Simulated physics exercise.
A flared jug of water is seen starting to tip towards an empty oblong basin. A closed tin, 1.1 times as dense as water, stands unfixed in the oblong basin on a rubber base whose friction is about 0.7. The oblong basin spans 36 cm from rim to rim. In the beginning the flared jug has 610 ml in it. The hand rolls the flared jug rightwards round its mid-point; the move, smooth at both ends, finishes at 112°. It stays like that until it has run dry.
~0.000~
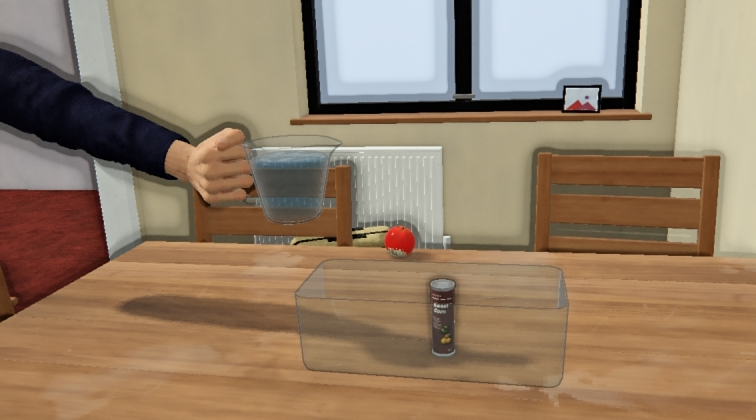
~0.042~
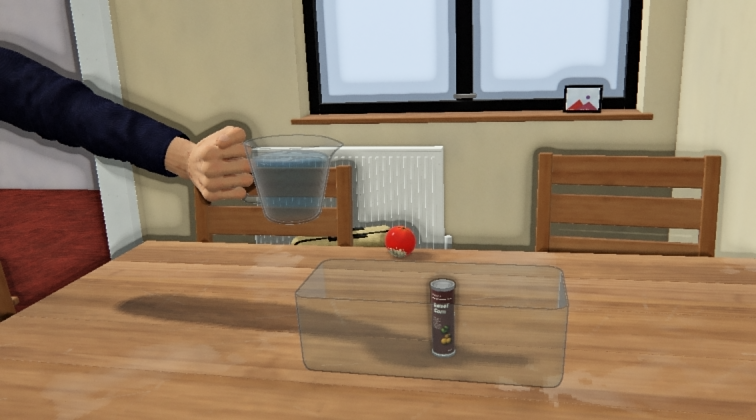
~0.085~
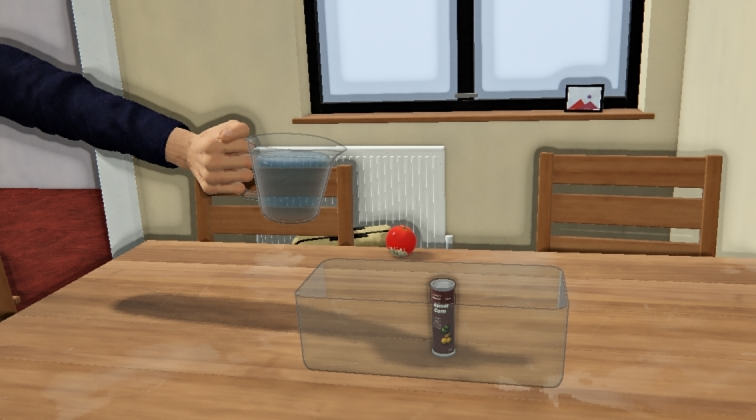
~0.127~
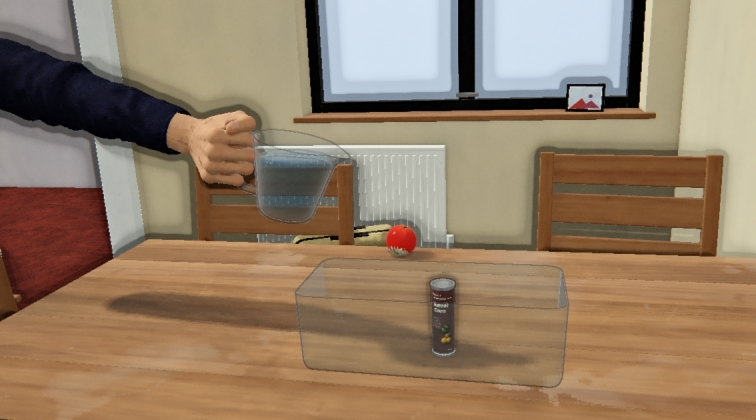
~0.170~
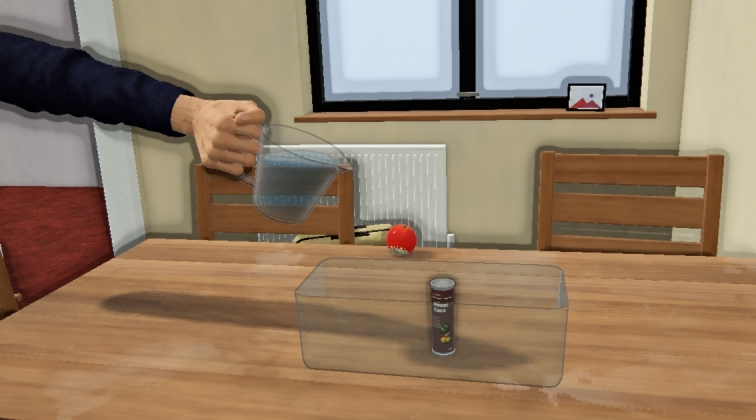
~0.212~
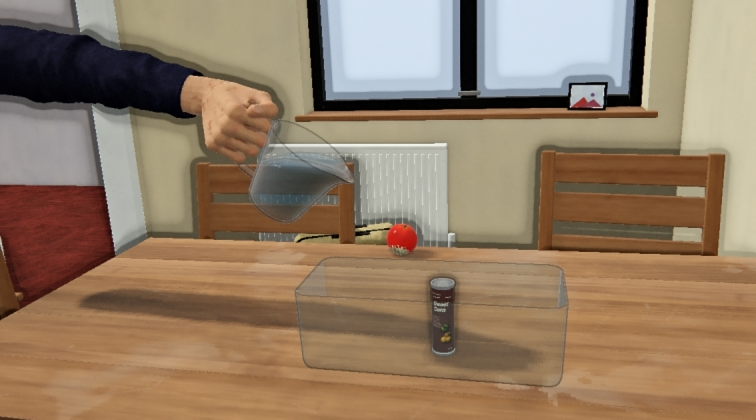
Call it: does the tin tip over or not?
It does not.
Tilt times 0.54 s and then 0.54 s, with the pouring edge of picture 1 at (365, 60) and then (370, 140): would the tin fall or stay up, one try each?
In the first try it comes down; in the second it comes down.
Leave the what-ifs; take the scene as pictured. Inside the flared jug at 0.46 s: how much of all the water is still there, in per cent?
At that time about 32 in a hundred parts are still held.
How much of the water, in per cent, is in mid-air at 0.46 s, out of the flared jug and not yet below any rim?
32 %.
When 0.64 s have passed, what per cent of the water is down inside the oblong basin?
92 per cent or thereabouts.
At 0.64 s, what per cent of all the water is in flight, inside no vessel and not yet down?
I'd put it at about 7 per cent of the liquid.
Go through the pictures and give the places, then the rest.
Tilt 0°; pouring edge (342, 143); surface from (255, 157) to (328, 157); the oblong basin's rim runs from (309, 278) to (565, 288); the tin's top is at (443, 287), in the first frame.
Tilt 2°; pouring edge (343, 144); surface from (256, 156) to (329, 156), in the second frame.
Tilt 7°; pouring edge (347, 149); surface from (258, 154) to (331, 158), in the third frame.
Tilt 15°; pouring edge (351, 157); surface from (261, 153) to (335, 160), in the fourth frame.
Tilt 25°; pouring edge (354, 169); surface from (264, 156) to (341, 164), in the fifth frame.
Tilt 37°; pouring edge (355, 182); surface from (262, 164) to (351, 174); 1 per cent is over the edge, in the sixth frame.
Then, 0.46 s in, the tilt is 106° and 32 per cent is still to pour; the tin stands where it began.
Then, 0.64 s in, the tilt is 112° and 2 per cent is still to pour; the tin stands where it began.
Then, 0.83 s in, the tilt is 112° and 0 per cent is still to pour; the tin stands where it began.
Then, 1.04 s in, the tilt is 112° and 0 per cent is still to pour; the tin stands where it began.
Finally, the tin stands where it began.
